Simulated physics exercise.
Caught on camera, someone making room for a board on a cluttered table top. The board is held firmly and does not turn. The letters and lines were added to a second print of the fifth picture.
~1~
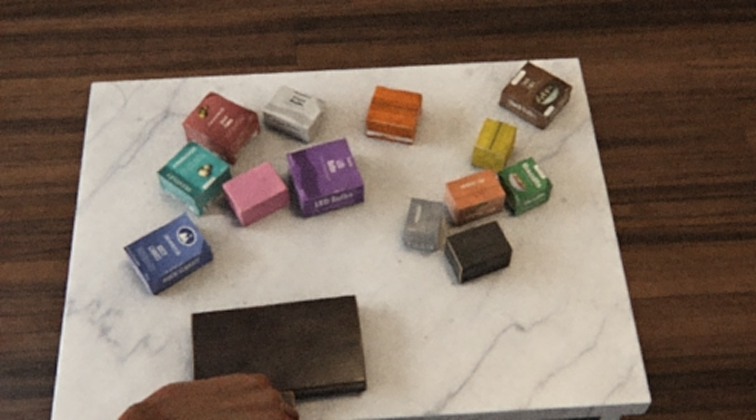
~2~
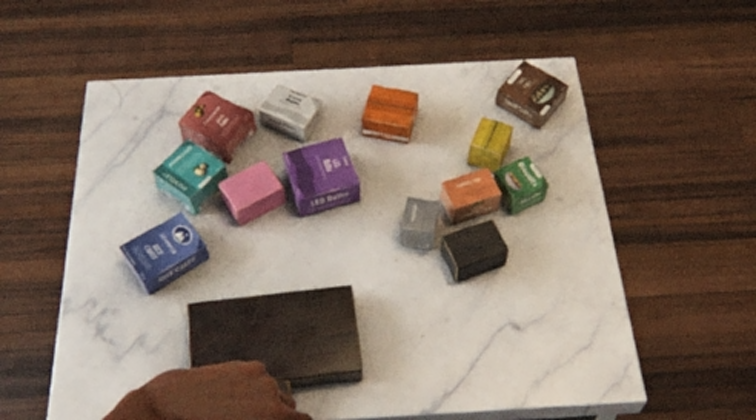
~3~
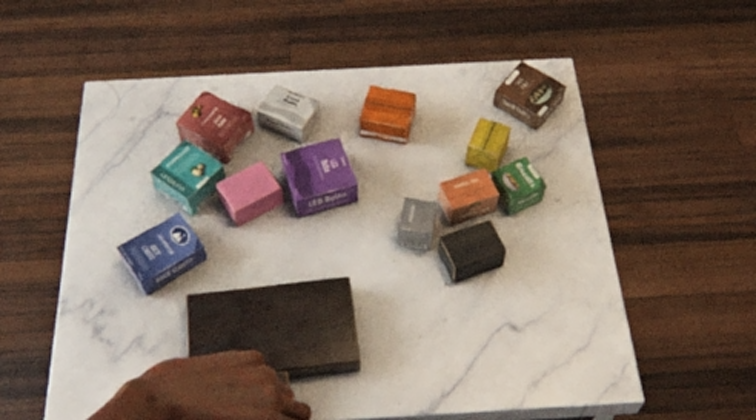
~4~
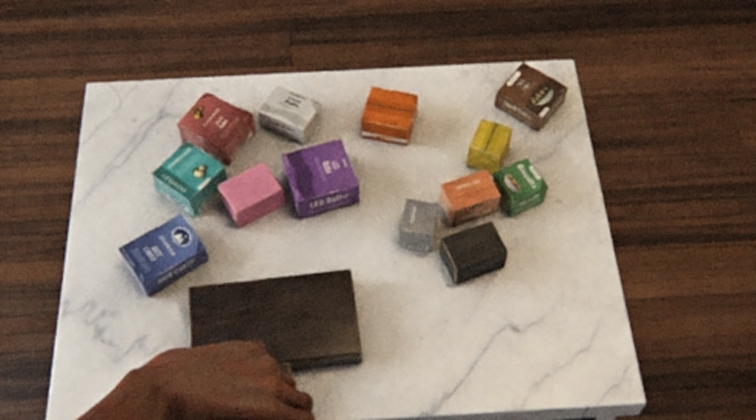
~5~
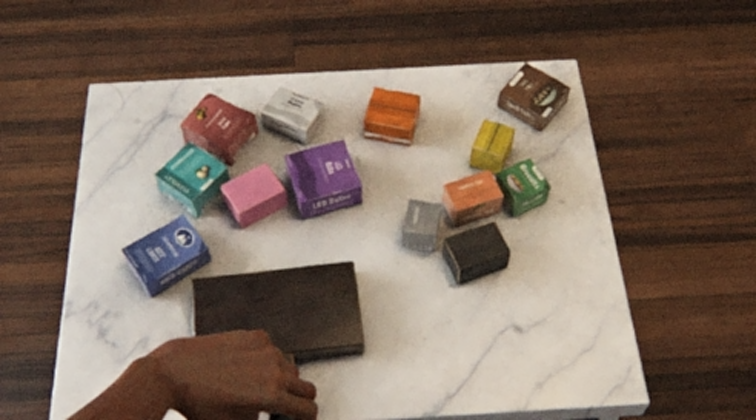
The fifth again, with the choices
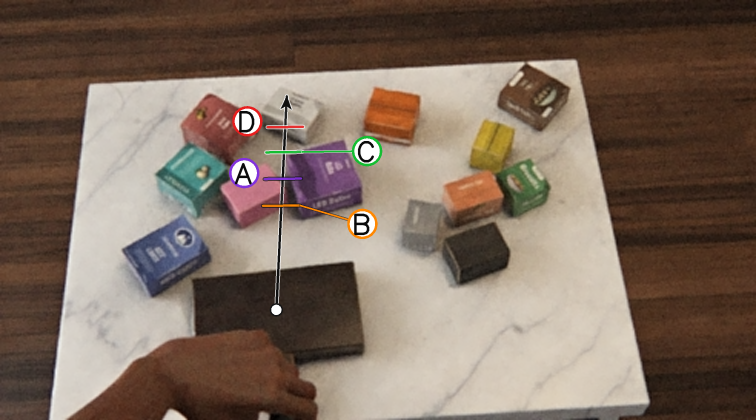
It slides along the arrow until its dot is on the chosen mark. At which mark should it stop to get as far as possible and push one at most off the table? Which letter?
D.
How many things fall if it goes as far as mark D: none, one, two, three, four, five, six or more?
In all, one.
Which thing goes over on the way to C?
The white packet.
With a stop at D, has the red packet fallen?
By then, no.
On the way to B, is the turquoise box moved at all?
Yes.
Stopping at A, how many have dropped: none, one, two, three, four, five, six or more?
In all, none.
On the marked copy, A at (283, 179); B at (282, 206); C at (284, 152); D at (285, 127); the arrow from (276, 310) to (287, 96); the white dot at (276, 310).
With D. Early on, board (281, 244); blue packet (162, 241); purple box (326, 173).
Further on, board (284, 179); white packet (288, 82); red packet (210, 115).
At the end, board (286, 134); white packet over the edge; purple box (328, 72); one fallen.
As for the rest, A is within the limit but short; B is within the limit but short; C is within the limit but short.
